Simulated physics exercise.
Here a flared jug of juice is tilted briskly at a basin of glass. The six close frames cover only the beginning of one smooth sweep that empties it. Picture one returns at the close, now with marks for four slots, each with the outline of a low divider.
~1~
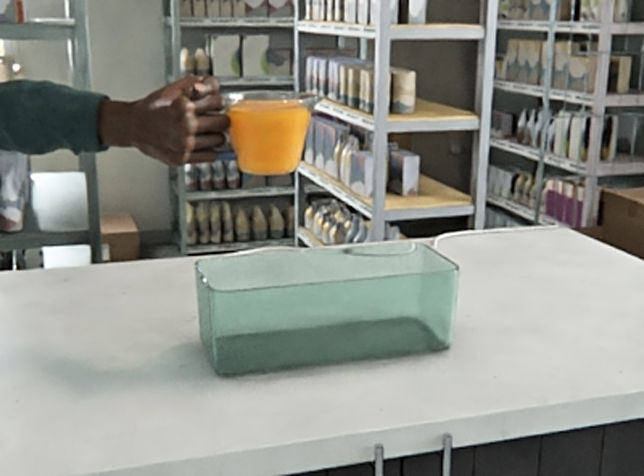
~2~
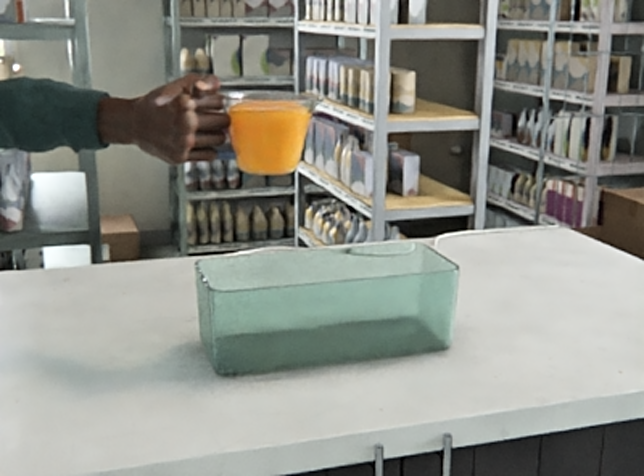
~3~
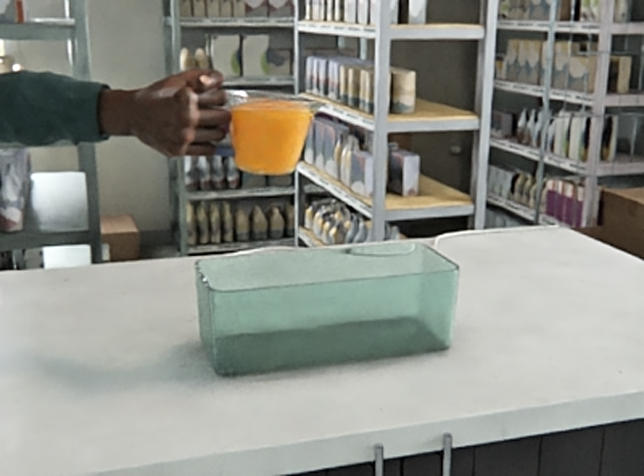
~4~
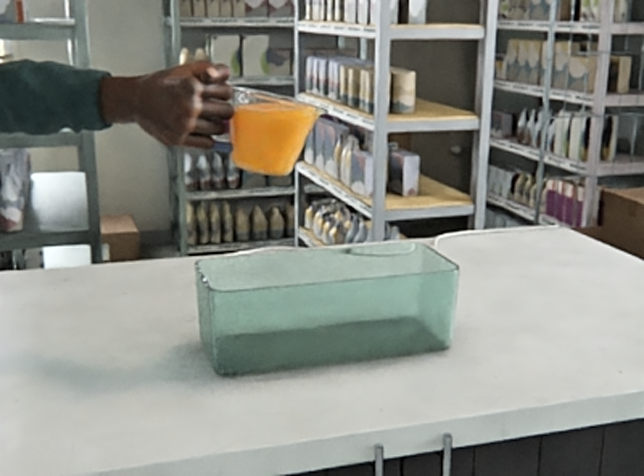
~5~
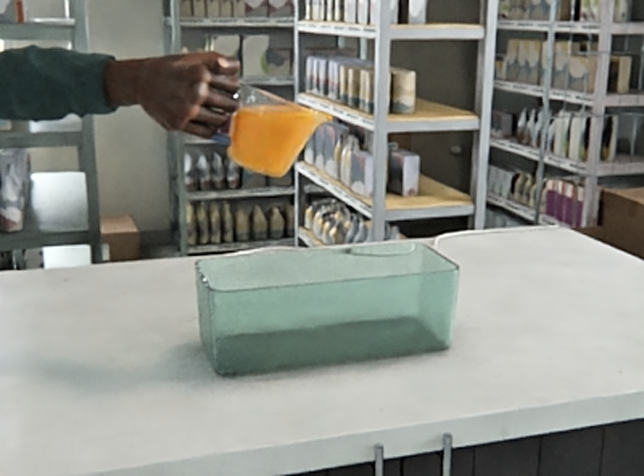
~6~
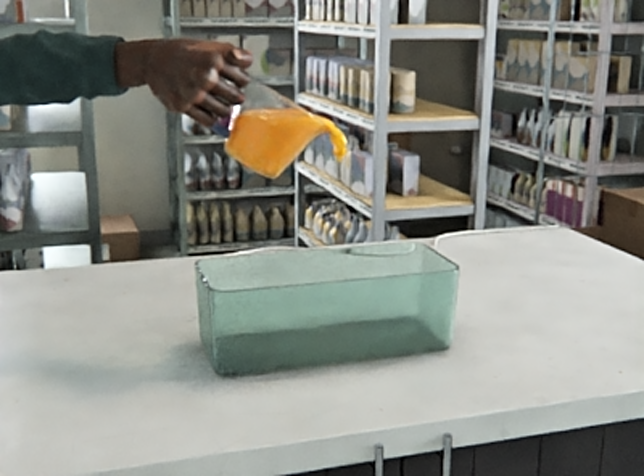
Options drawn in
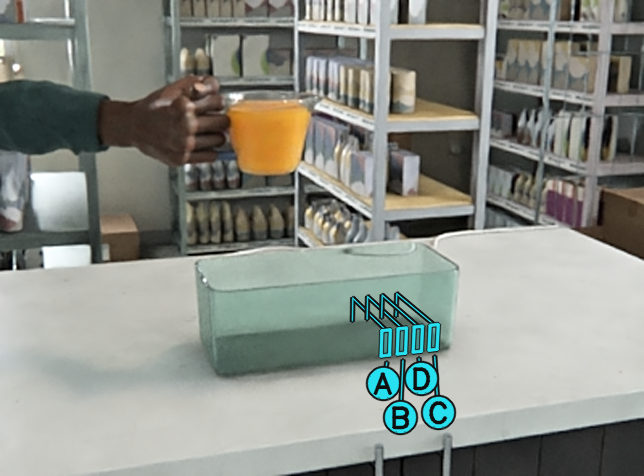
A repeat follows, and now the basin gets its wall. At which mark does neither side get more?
It is A.
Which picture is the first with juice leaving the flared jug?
In picture 5.
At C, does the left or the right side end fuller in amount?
More ends on the left.
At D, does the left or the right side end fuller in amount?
The left one.
In cyan, A at (386, 362); B at (402, 360); C at (434, 356); D at (418, 358).
With A, about 52 % ends left of the wall and 46 % right of it.
With B, about 83 % ends left of the wall and 15 % right of it.
With C, about 89 % ends left of the wall and 9 % right of it.
With D, about 91 % ends left of the wall and 6 % right of it; 3 % is lost outside.
